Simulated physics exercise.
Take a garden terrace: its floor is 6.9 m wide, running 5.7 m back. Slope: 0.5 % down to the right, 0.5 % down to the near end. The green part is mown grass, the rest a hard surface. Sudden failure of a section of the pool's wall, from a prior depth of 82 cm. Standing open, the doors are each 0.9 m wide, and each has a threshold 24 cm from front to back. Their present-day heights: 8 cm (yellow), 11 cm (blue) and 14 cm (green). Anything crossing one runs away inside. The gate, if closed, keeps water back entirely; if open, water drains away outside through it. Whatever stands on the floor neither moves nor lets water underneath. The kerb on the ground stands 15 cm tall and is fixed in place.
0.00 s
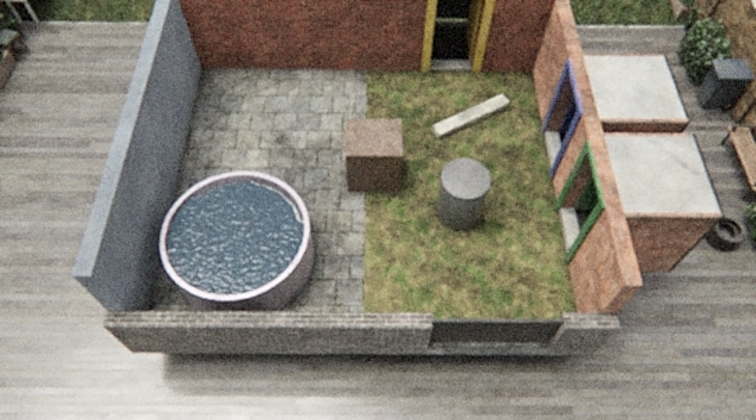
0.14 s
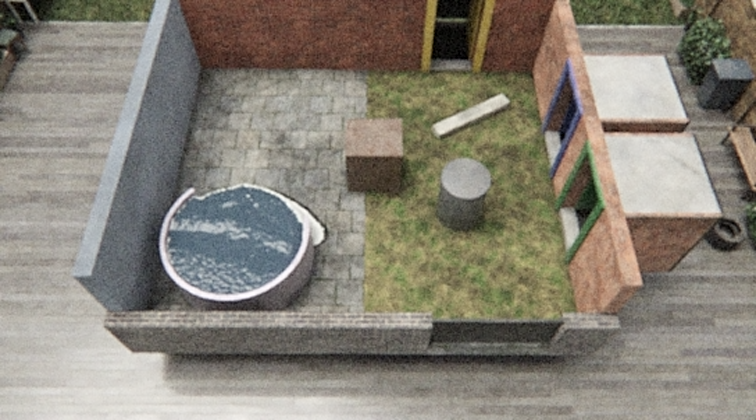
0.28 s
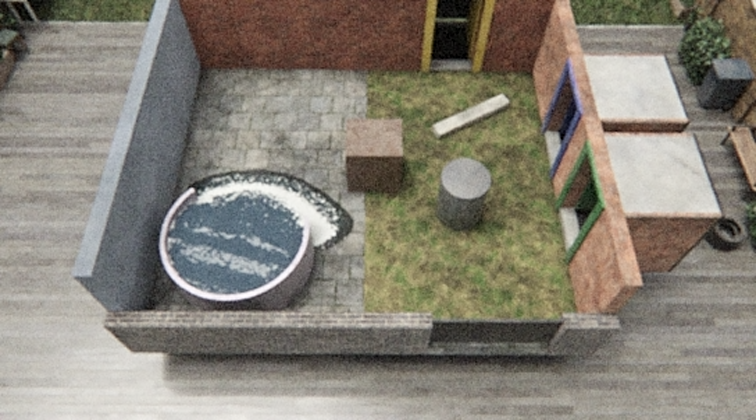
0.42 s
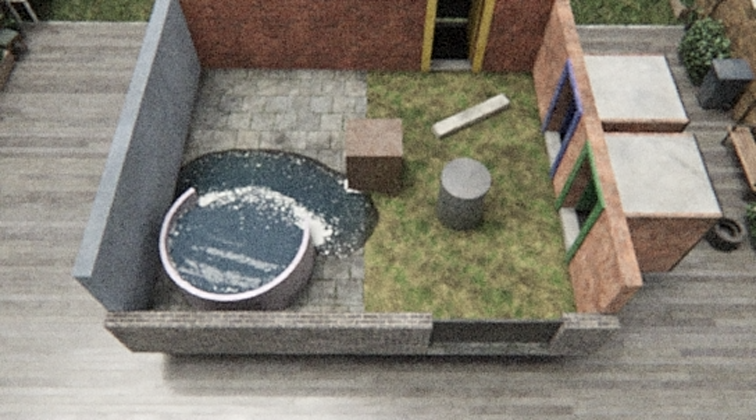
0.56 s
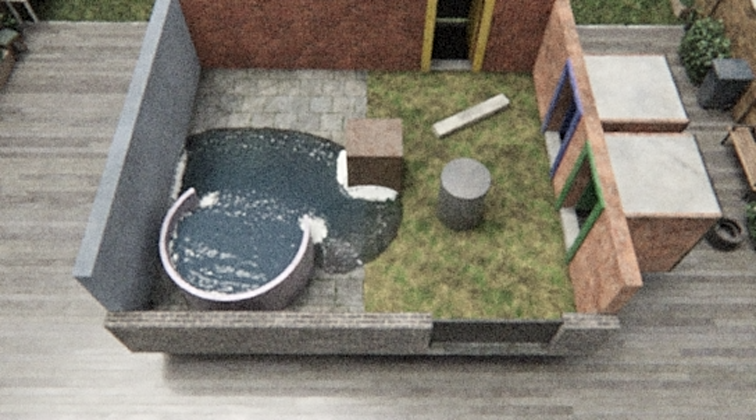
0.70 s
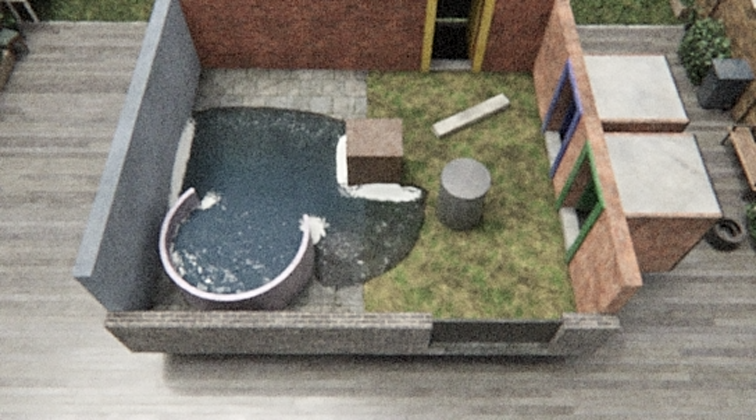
In a walled garden terrace, half grey paving and half mown grass, a round pool sits full of water at the lower left. Its far side opens and water pours out in a foaming arc, then spreads across the paving, washes around a brown block and runs onto the grass.
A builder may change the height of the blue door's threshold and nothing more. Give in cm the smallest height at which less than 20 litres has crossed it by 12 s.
5.5 cm.
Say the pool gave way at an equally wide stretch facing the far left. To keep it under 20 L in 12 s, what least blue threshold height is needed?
At least roughly 6.0 centimetres tall.
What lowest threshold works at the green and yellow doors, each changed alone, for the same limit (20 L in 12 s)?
You'd want about 8.0 centimetres at green and about 12.5 centimetres at yellow.
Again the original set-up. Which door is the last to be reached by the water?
Answer: Green.
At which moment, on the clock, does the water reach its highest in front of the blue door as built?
12.0 s.
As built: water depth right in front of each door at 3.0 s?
In cm: Yellow 10, blue 0, green 0.
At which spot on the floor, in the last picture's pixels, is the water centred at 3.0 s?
Centre estimate: (310, 144) px, approximately.
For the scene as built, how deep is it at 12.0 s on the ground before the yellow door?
About 6.0 centimetres deep.
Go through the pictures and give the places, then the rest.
In the first picture, still water, 82 cm deep, in the pool at (236, 234); the blue door at (562, 119) is dry.
In the second picture, the gap is on the far side, the front 0.3 m out at (323, 229); the back of the pool holds 82 cm.
In the third picture, the front is at (347, 220), 0.8 m from the gap on the far side; 2.0 m2 of floor is wet, 82 cm left at the back.
In the fourth picture, water pours out on the far side and has run 1.3 m, to (368, 200); about 10 cm deep outside, 75 cm at the back.
In the fifth picture, the gap is on the far side, the front 1.8 m out at (398, 195); the back of the pool holds 69 cm.
In the sixth picture, the gap is on the far side, the front 2.3 m out at (192, 116); the back of the pool holds 67 cm; 2.6 m in a straight line remain to the blue door at (562, 119).
After 1.4 s water covers 45 % of the floor, deepest (43 cm) near (201, 72); it has not reached the blue door.
After 3.0 s water covers 75 % of the floor, deepest (28 cm) near (210, 119); it has not reached the blue door.
After 12.0 s water covers 95 % of the floor, deepest (14 cm) near (579, 333); 10 cm at the blue door, 0 litres in over its 11 cm threshold.
At the blue door as built, the water arrived by 4.3 s and peaked near 10 cm at 12.0 s.
Run again over the same 12 s with other heights there, 28 litres in over 5 cm, 15 litres over 6 cm. The limit of 20 litres is kept from about 5.5 cm up.
